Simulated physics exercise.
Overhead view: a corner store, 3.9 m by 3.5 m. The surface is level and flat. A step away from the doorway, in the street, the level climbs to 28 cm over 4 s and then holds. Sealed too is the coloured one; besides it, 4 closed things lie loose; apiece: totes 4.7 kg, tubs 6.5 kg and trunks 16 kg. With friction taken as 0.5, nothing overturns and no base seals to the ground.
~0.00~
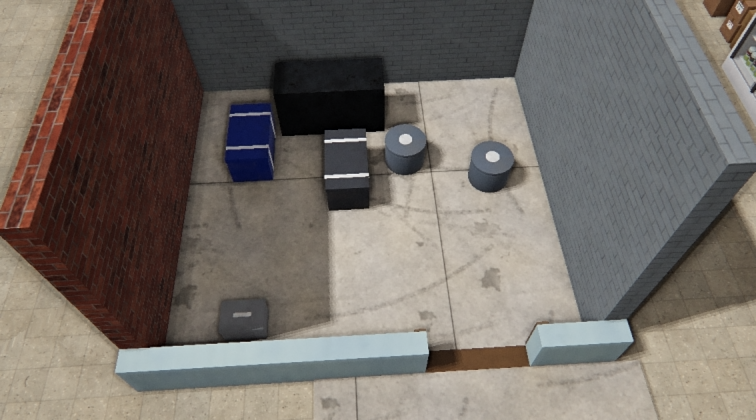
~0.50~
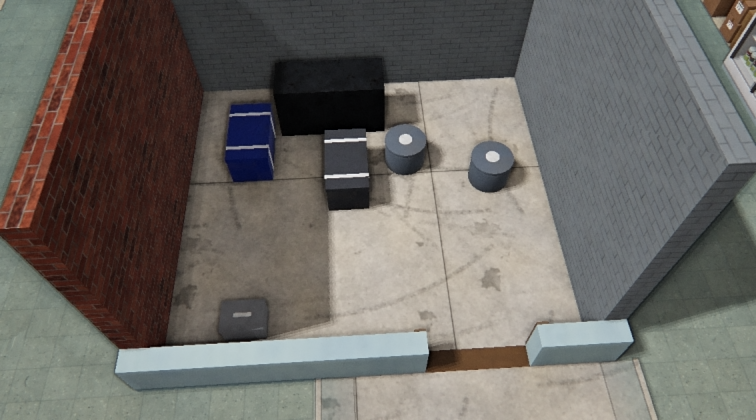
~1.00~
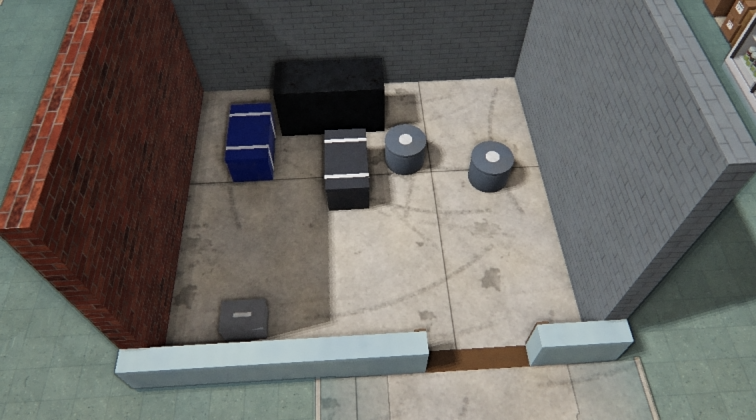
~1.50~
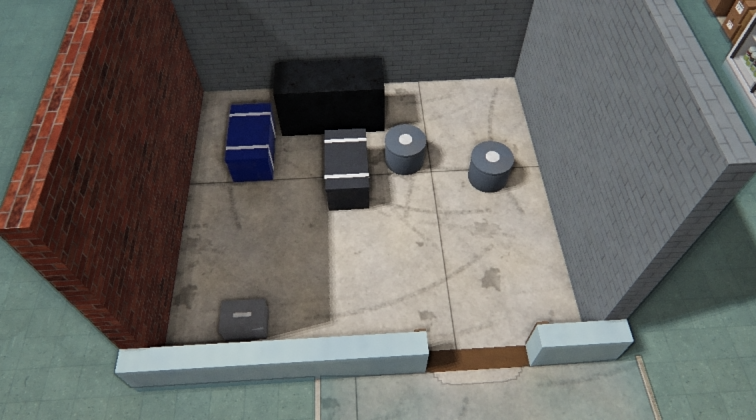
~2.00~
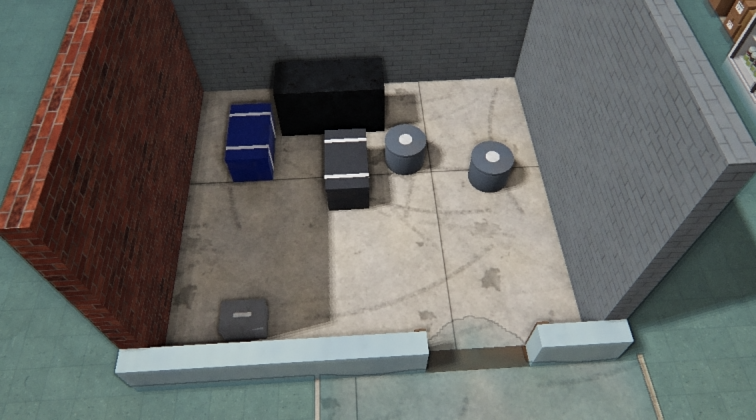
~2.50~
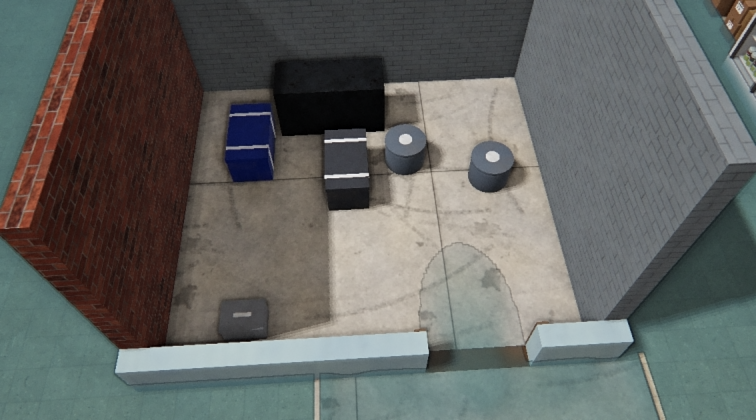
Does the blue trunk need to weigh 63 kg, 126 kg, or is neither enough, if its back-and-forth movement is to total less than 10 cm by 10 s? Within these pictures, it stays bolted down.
The 63 kg weight is enough.
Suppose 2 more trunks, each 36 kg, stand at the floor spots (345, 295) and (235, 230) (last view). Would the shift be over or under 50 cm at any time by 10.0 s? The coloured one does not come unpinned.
Below, below.
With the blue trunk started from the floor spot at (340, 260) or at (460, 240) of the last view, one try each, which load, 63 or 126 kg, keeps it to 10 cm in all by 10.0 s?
Going in order: Both weights work, both weights work.
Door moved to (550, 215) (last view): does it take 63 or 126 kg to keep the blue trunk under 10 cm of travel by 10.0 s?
Then the lower weight is enough.
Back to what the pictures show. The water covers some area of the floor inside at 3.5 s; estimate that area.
Somewhere about 4.0 m2, give or take.
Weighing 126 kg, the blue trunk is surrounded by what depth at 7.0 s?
Something like 4 centimetres.
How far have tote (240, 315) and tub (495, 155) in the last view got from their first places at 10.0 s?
Respectively 40 and 80 centimetres.
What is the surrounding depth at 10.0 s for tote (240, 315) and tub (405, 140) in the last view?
I'd estimate 9 cm for the first and 13 cm for the second.
After 3.5 s the blue trunk would be 0 cm from its start with 63 kg and 0 cm from its start with 126 kg; 0 cm of water round it then.
After 4.5 s the blue trunk would be 0 cm from its start with 63 kg and 0 cm from its start with 126 kg; 0 cm of water round it then.
After 7.0 s the blue trunk would be 0 cm from its start with 63 kg and 0 cm from its start with 126 kg; 4 cm of water round it then.
After 10.0 s the blue trunk would be 0 cm from its start with 63 kg and 0 cm from its start with 126 kg; 10 cm of water round it then.
